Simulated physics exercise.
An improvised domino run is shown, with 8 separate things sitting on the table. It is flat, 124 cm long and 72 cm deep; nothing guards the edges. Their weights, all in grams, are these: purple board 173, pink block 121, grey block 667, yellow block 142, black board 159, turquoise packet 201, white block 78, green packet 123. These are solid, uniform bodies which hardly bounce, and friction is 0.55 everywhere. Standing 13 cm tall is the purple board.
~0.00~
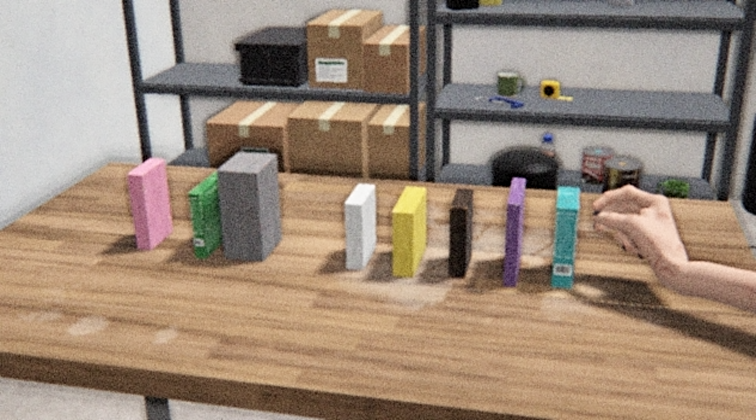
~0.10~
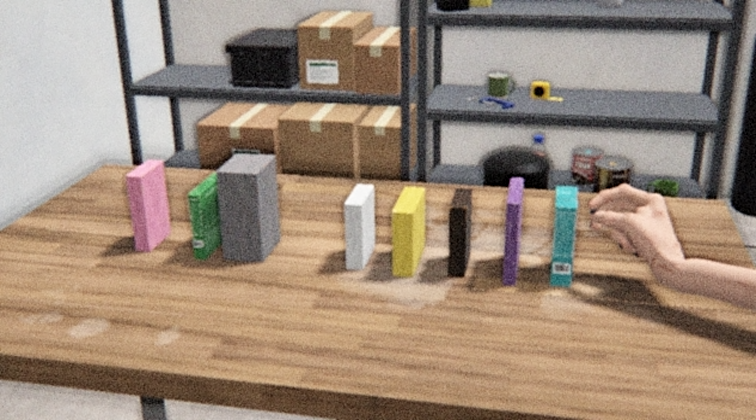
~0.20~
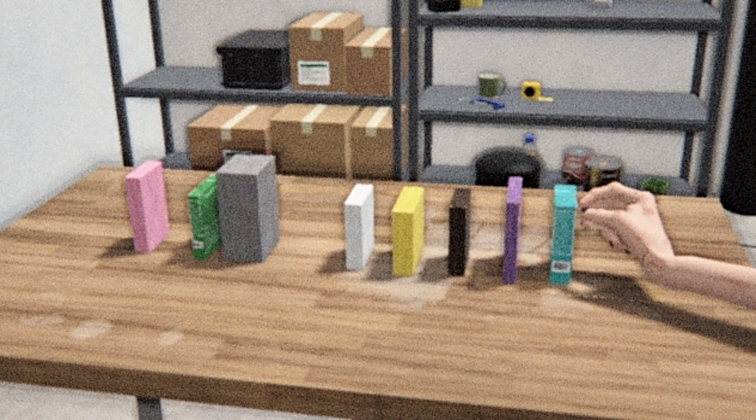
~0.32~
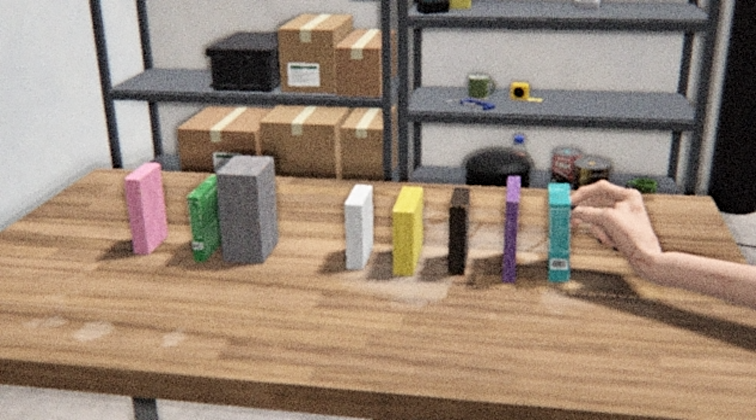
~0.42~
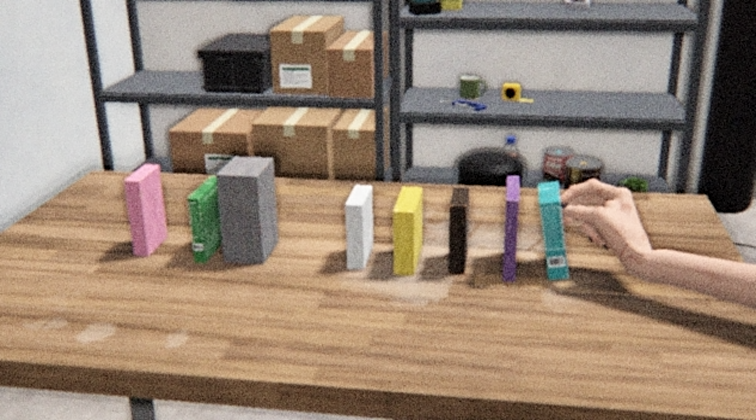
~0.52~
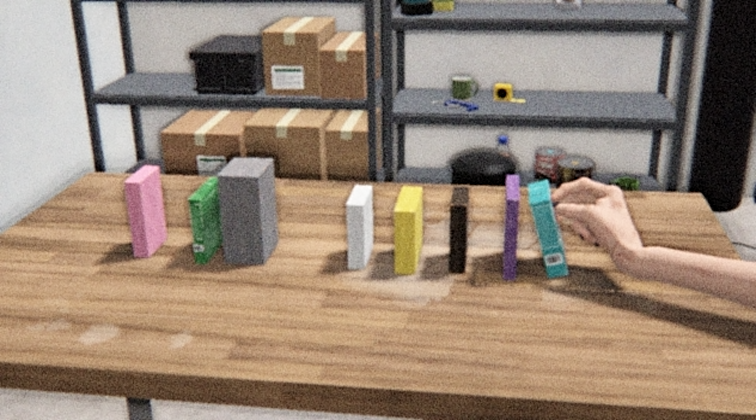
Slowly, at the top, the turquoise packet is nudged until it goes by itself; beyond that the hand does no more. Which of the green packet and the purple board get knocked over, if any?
The green packet is left standing. The purple board is knocked over.
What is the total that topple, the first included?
Count: 5.
Around 0.82 s, turquoise packet 45° over; purple board at 25° to upright near (492, 227).
Around 1.02 s, turquoise packet 66° over; purple board at 58° to upright near (468, 238); black board at 46° to upright; yellow block at 23° to upright.
Around 1.12 s, turquoise packet 71° over; purple board at 68° to upright near (464, 244); black board at 64° to upright; yellow block at 58° to upright.
Around 1.72 s, turquoise packet 73° over; purple board at 70° to upright near (464, 245); white block on its side; yellow block at 70° to upright.
Finally (3.8 s), on their side or leaning hard on the table, purple board, yellow block, black board and white block; the other 2 still in place (within 5 cm). Final places as that camera would see them, green packet near (208, 220), purple board near (464, 245).
